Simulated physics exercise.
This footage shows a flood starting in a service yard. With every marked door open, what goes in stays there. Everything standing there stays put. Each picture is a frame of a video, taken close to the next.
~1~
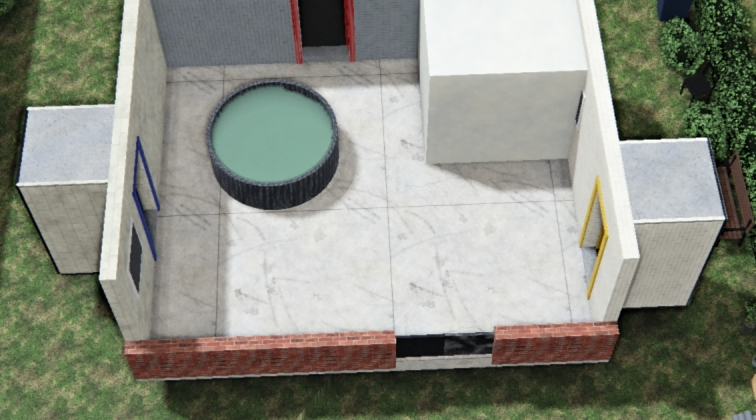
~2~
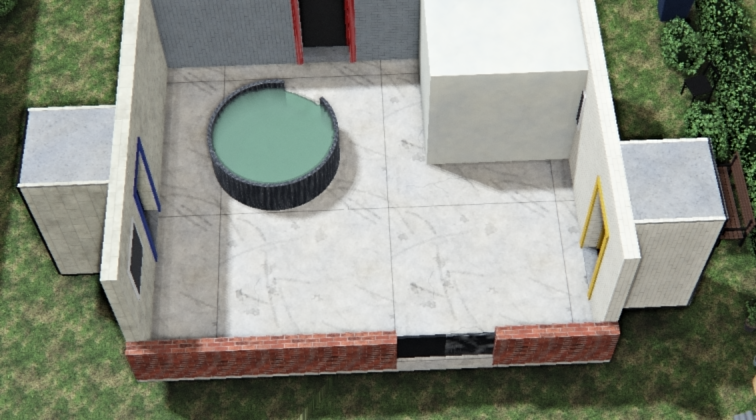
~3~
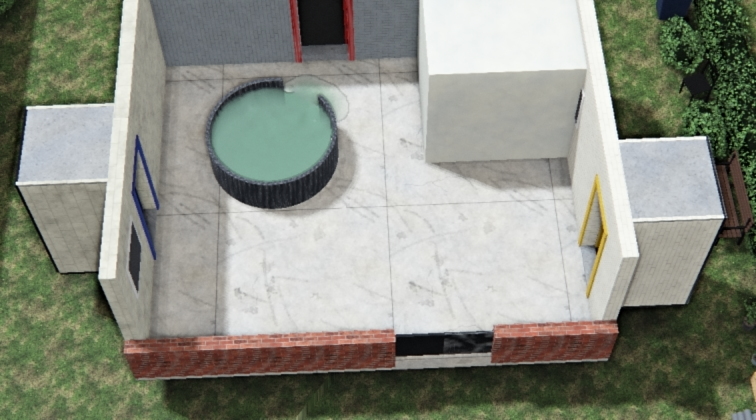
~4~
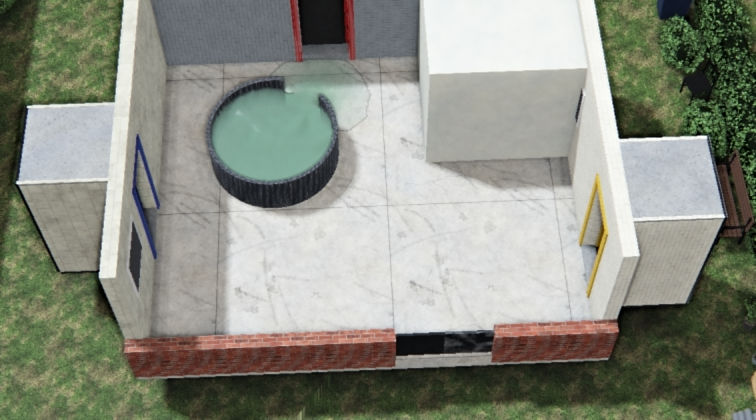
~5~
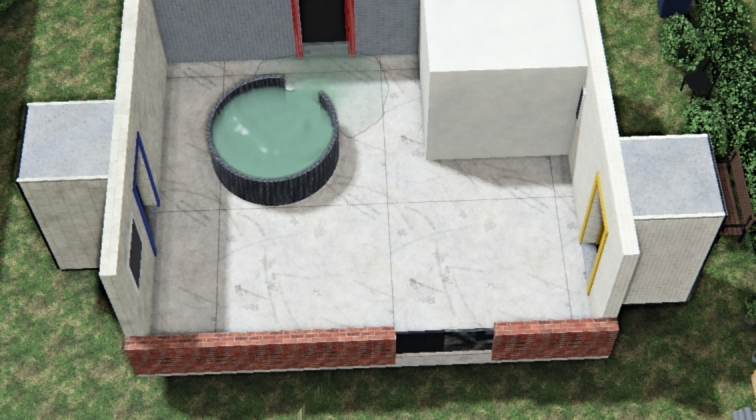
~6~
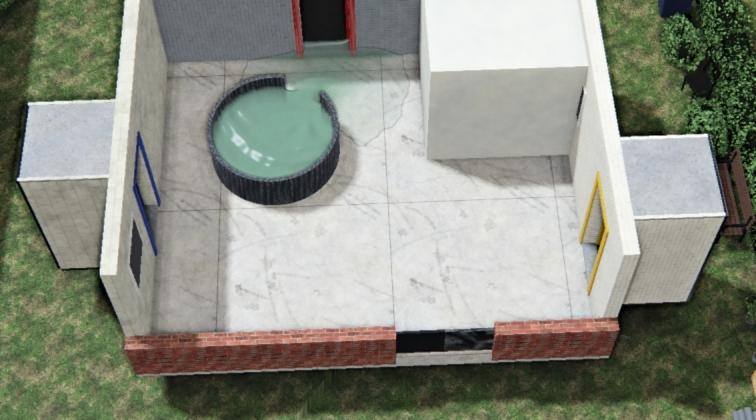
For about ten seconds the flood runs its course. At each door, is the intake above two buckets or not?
My prediction: The yellow door will receive two buckets or fewer; the blue door will receive two buckets or fewer; the red door will receive over two buckets.
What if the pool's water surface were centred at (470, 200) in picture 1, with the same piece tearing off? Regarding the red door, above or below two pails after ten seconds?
Red: Under the limit.
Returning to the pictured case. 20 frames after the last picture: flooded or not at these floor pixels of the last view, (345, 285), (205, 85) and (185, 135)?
First spot soaked, second soaked, third soaked.
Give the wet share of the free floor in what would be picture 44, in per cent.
My guess is around 80 in a hundred.
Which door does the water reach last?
The one in yellow.
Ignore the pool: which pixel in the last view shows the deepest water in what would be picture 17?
My pick is (411, 55).
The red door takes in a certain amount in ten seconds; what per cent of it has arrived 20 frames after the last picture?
Near 85 in a hundred.
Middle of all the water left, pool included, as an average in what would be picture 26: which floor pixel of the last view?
My guess is about (308, 137).
A moment on, water covers 15 % of the floor; the yellow door not reached, the blue door not reached, the red door over two buckets in.
Next, water covers 25 % of the floor; the yellow door not reached, the blue door not reached, the red door far over two buckets in.
Then, water covers 50 % of the floor; the yellow door not reached, the blue door not reached, the red door far over two buckets in.
Later, water covers 80 % of the floor; the yellow door not reached, the blue door wet at the sill, nothing in, the red door far over two buckets in.
In the end, water covers 90 % of the floor; the yellow door wet at the sill, nothing in, the blue door under two buckets in, the red door far over two buckets in.
